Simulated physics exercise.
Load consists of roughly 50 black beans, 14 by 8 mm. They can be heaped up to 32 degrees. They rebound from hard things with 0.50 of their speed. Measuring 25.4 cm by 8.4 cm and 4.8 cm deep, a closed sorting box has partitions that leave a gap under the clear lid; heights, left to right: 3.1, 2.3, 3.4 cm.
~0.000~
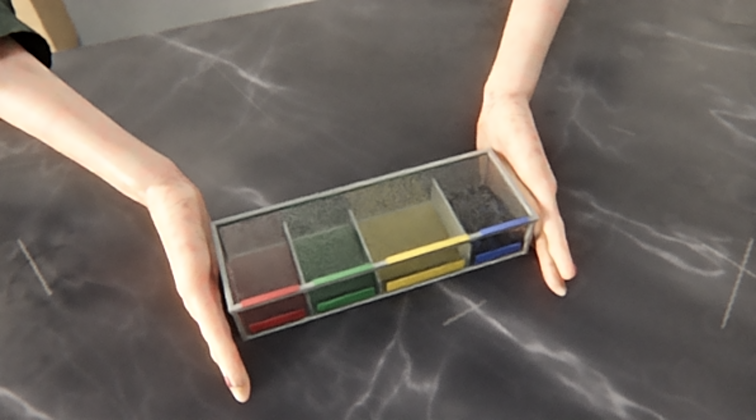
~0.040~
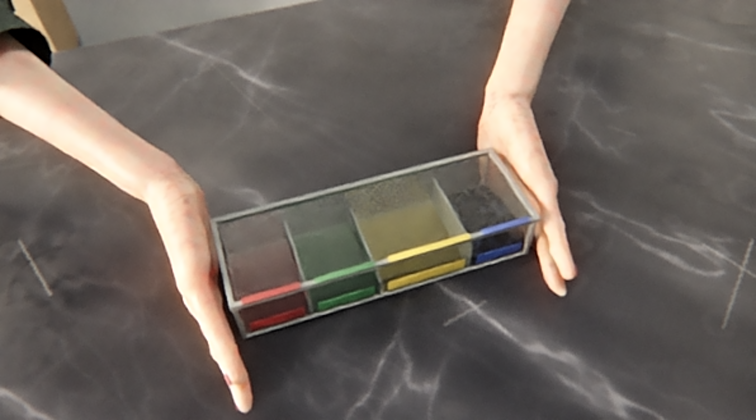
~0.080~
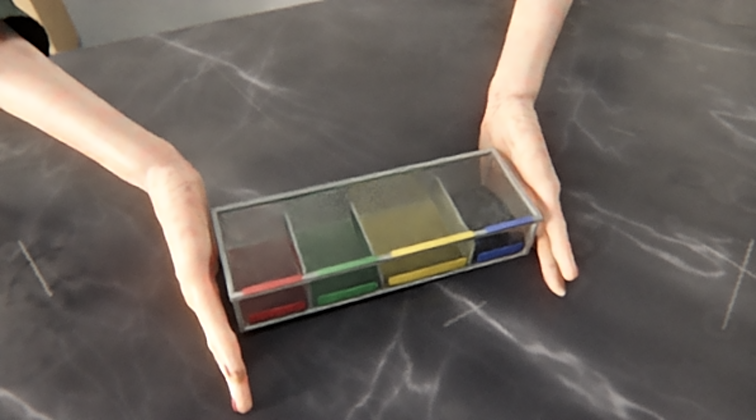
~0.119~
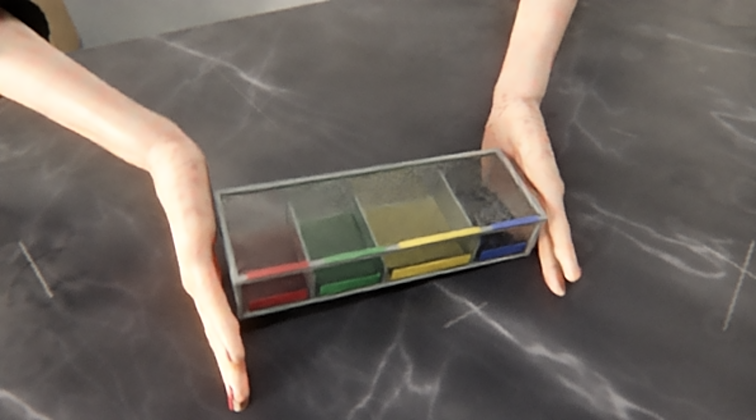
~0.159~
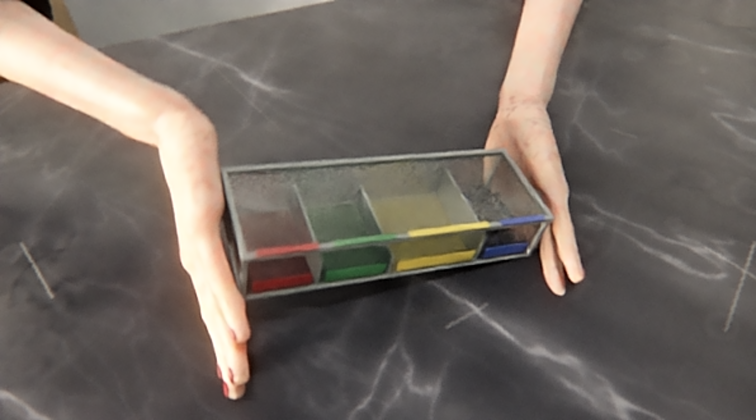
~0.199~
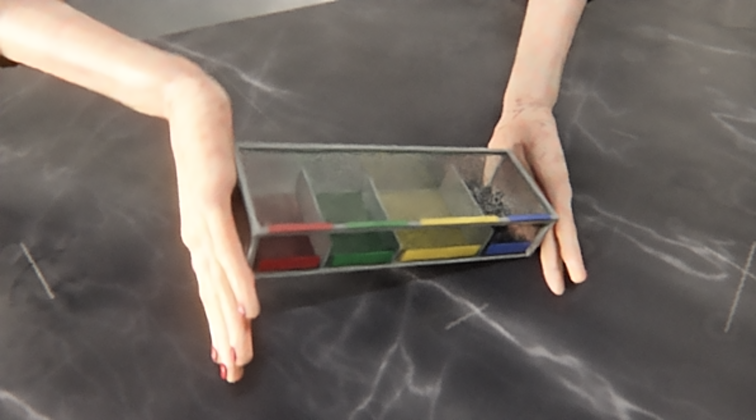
On a dark marble tabletop, two hands tilting a clear-lidded box of red, green, yellow and blue compartments, raising its left end.
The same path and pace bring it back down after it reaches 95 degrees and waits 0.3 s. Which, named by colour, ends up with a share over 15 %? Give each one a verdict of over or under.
Red compartment - under; blue compartment - over; green compartment - under; yellow compartment - under.
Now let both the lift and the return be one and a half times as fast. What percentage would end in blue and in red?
Then: Blue 100, red 0.
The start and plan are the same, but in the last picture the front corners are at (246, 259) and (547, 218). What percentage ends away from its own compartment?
Then around 0 percent would end up out of place.
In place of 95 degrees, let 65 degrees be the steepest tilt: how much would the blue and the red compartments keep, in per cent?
With that change you'd see blue at 100 % and red at 0 %.
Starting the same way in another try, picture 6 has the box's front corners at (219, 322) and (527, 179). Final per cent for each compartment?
Per cent at the end: Red 45; blue 45; green 10; yellow 5.
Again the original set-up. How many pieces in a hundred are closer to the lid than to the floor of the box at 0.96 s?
About 40 per cent.
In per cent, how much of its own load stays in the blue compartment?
Share retained: Some 100 per cent.
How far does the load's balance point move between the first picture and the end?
Some 0.5 cm.
Then, at 0.96 s, tilt 95 degrees; blue 100 %.
After 1.46 s, tilt 52 degrees; blue 100 %.
Then, at 2.04 s, tilt 0 degrees; blue 100 %.
By 2.3 s all is still; red 0 %, blue 100 %, green 0 %, yellow 0 %.
